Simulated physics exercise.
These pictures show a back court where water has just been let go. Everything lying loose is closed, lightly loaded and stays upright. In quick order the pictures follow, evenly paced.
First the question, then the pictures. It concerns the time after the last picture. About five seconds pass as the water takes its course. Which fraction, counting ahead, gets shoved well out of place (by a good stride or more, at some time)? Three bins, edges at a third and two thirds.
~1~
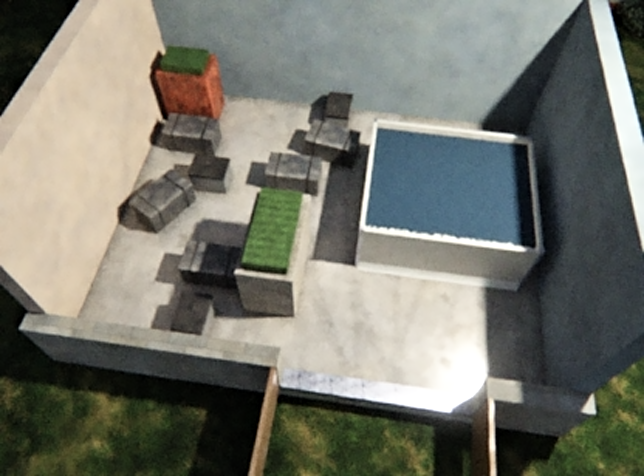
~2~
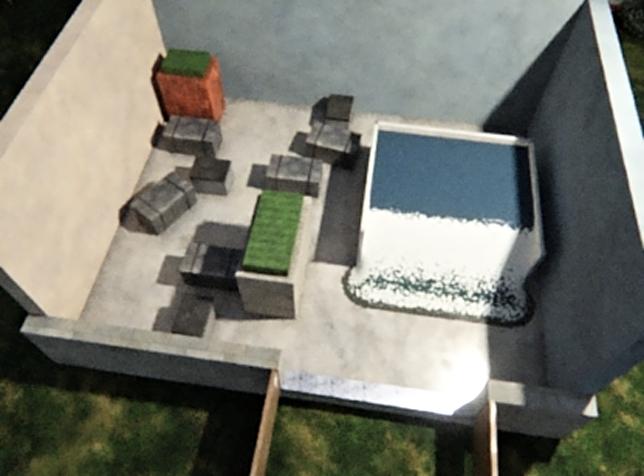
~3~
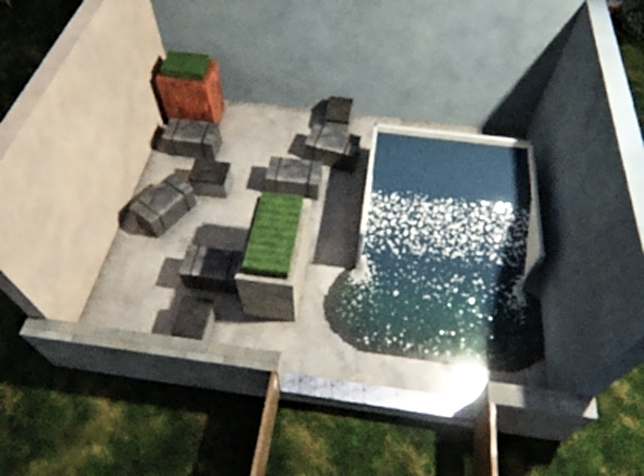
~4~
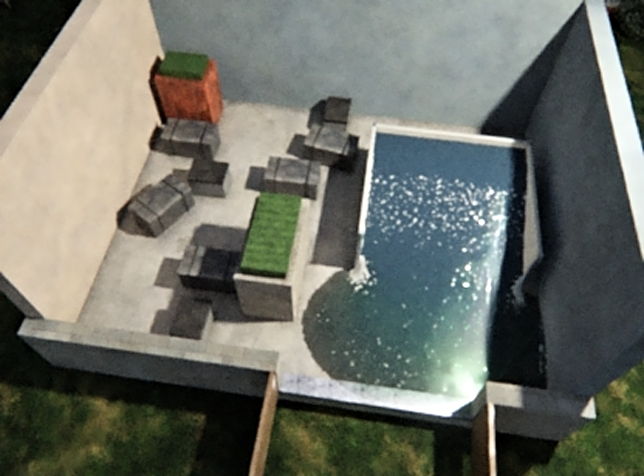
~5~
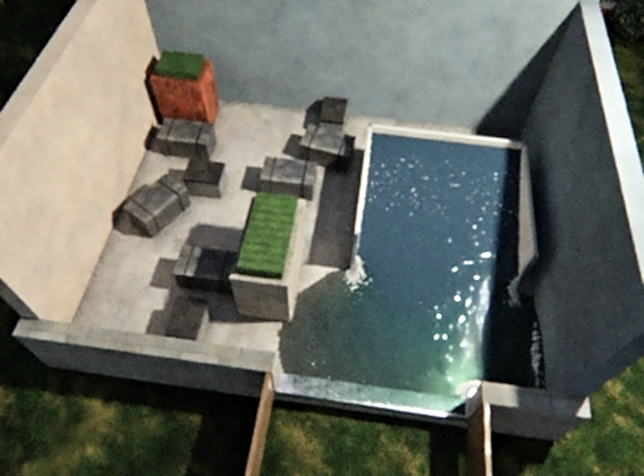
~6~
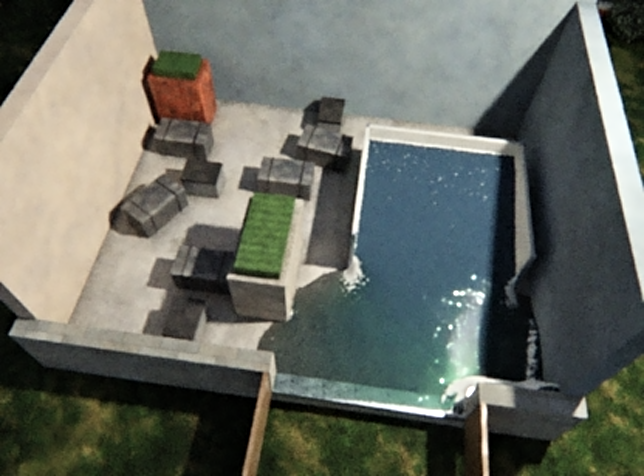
Bin: Under a third.
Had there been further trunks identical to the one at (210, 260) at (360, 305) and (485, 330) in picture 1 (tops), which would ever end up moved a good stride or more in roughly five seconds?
First one cleared the mark, second one cleared the mark.
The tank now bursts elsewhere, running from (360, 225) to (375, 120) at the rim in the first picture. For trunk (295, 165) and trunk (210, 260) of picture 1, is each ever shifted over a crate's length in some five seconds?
In the order given: Travelled that far, stayed within that.
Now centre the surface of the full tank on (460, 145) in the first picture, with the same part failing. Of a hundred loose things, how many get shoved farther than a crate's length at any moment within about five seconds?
I'd put it close to 10 percent.
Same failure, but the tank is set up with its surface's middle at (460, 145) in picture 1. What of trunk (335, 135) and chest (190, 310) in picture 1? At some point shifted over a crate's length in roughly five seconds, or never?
Lab note, in listed order: Full stretch not covered; full stretch covered.
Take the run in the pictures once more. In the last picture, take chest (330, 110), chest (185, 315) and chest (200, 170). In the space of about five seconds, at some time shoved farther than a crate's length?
Item one never gets that far, item two gets that far, item three never gets that far.
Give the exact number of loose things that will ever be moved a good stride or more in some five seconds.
I make it 1 of them.
A moment on, 0 of 8 are well off their spots; 0 afloat.
Next, 1 of 8 are well off their spots; 0 afloat.
Later, 1 of 8 are well off their spots; 0 afloat.
In the end, 1 of 8 are well off their spots, and 1 have been at some point; 0 afloat.
